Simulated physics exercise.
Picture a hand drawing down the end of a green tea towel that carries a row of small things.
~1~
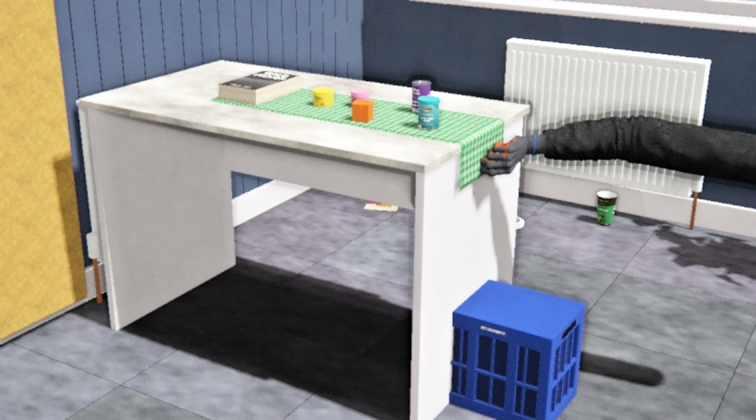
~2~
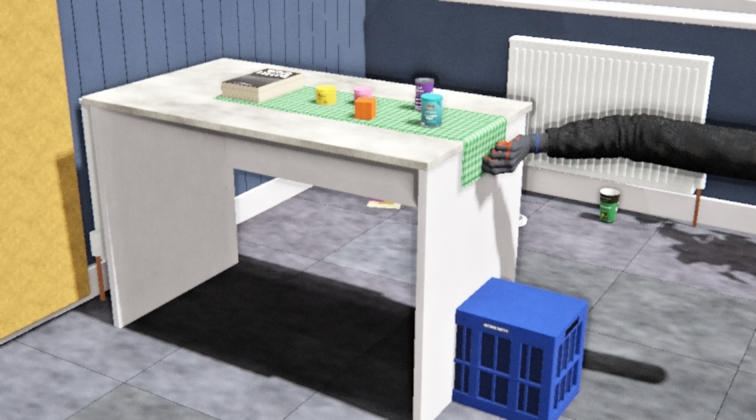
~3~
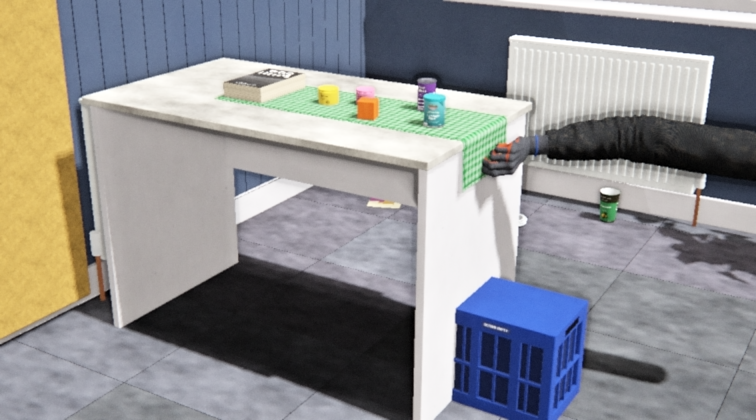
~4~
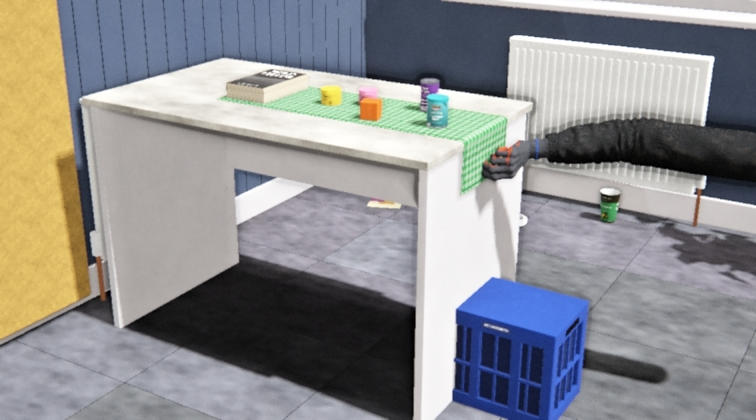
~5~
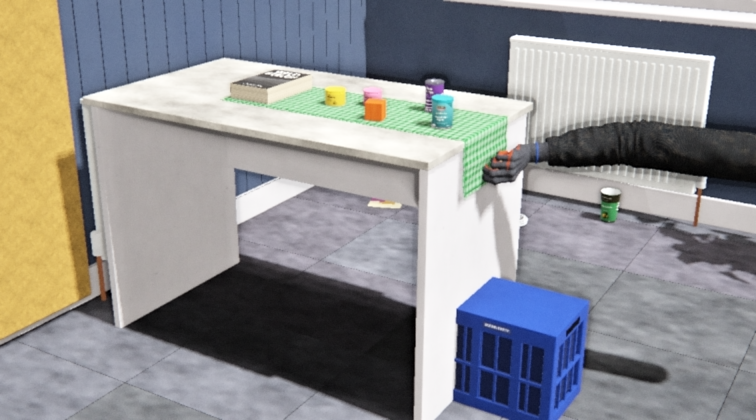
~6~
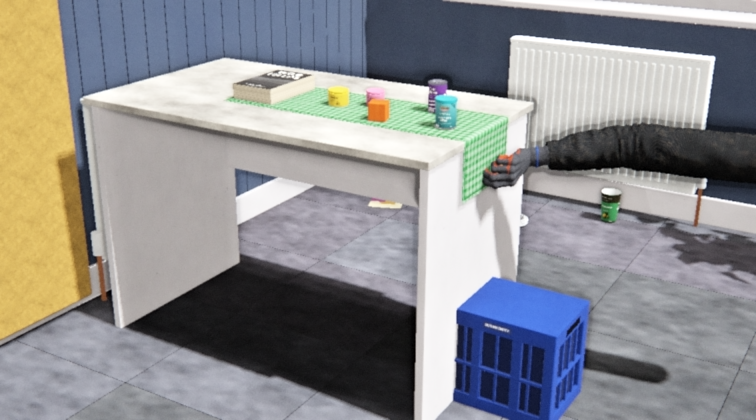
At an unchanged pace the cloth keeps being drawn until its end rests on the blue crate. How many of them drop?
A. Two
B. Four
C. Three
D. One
C.
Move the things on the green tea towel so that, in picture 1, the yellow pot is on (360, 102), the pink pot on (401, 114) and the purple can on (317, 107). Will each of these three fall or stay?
The yellow pot ends up on top still, the pink pot ends up off the top, the purple can ends up on top still.
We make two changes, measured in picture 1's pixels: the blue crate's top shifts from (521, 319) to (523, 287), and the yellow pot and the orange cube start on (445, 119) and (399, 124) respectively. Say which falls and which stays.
The yellow pot? Lost. The orange cube? Lost.
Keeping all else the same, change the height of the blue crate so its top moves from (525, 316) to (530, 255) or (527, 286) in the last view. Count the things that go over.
1 and 2.
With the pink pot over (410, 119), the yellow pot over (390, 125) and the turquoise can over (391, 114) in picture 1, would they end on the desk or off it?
Of these three, the pink pot takes a tumble, the yellow pot takes a tumble, the turquoise can takes a tumble.
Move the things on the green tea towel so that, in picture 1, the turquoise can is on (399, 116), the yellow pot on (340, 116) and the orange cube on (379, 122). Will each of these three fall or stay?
Short version: Turquoise can drops, yellow pot stays, orange cube drops.
A little later, hem near (484, 222); all still up.
Next, hem near (484, 254); turquoise can gone.
Later still, hem on the crate; turquoise can and purple can gone.
When it is over, hem on the crate; turquoise can, purple can and orange cube gone. The desk loses three.
